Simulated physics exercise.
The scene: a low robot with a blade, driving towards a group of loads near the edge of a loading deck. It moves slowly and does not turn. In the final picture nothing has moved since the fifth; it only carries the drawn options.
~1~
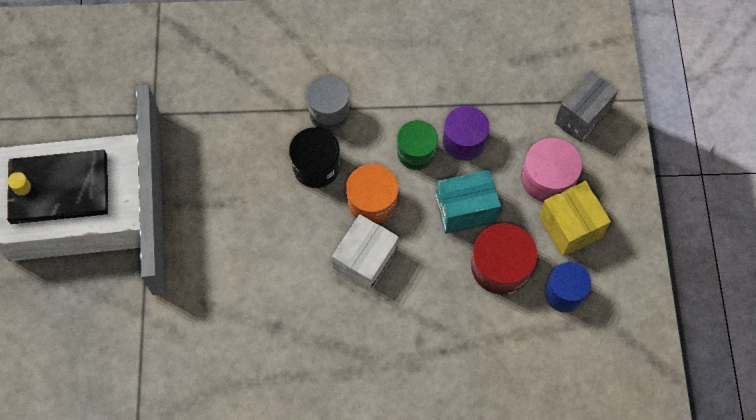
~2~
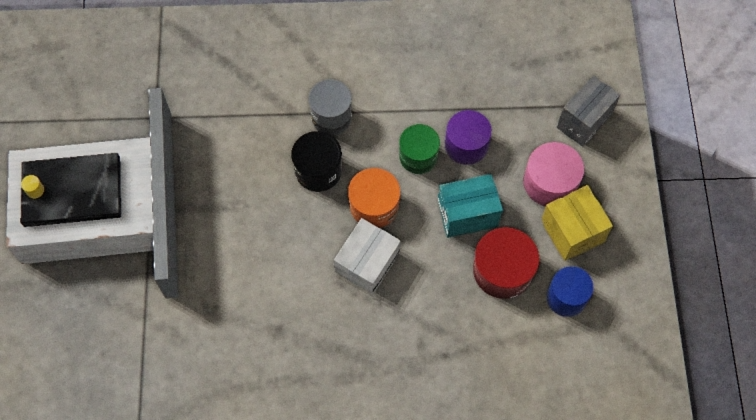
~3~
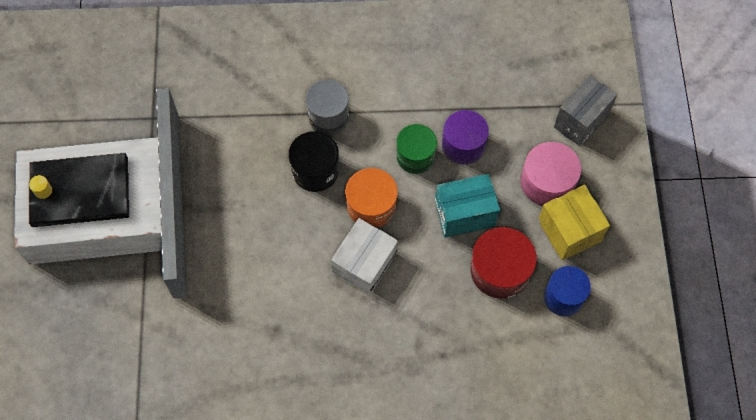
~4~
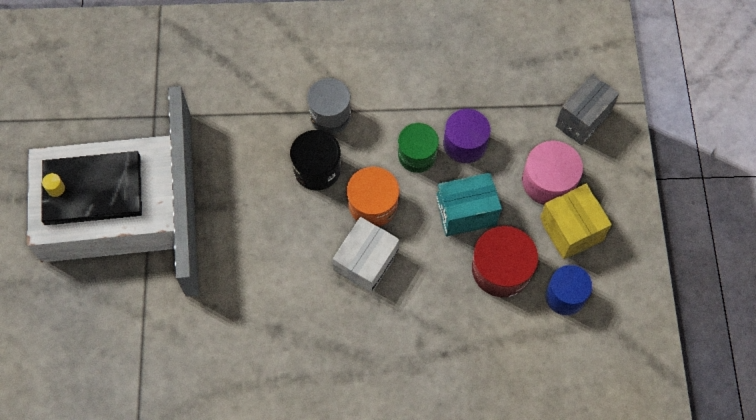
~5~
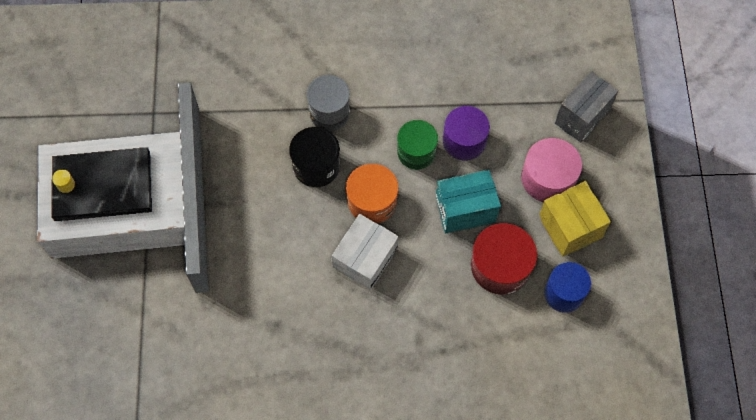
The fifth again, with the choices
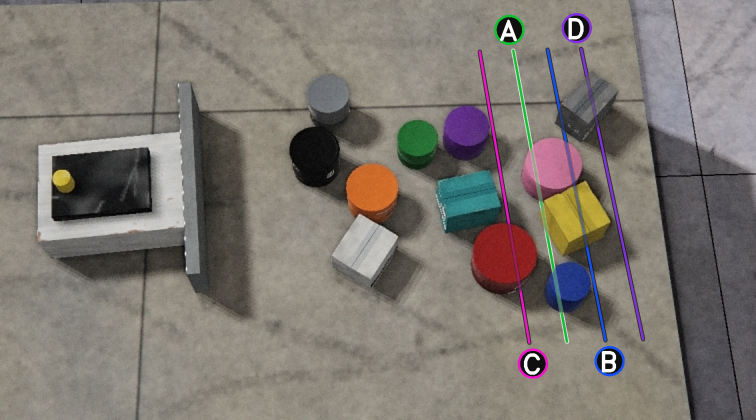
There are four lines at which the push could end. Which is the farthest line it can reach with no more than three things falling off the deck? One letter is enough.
Up to line B.
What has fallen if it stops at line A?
The yellow box.
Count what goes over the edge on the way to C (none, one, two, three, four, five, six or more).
By then, none.
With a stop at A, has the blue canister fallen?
By then, no.
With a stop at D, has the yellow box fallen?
Yes.
On the marked copy, A at (539, 187); B at (575, 186); C at (503, 188); D at (610, 185).
With B. Early on, robot (249, 178); grey pail (349, 102); white box (377, 250).
Further on, robot (389, 174); grey box (600, 98); yellow box (608, 224).
At the end, robot (501, 171); yellow box over the edge; pink canister over the edge; two fallen.
As for the rest, A is within the limit but short; C is within the limit but short; D drops six.
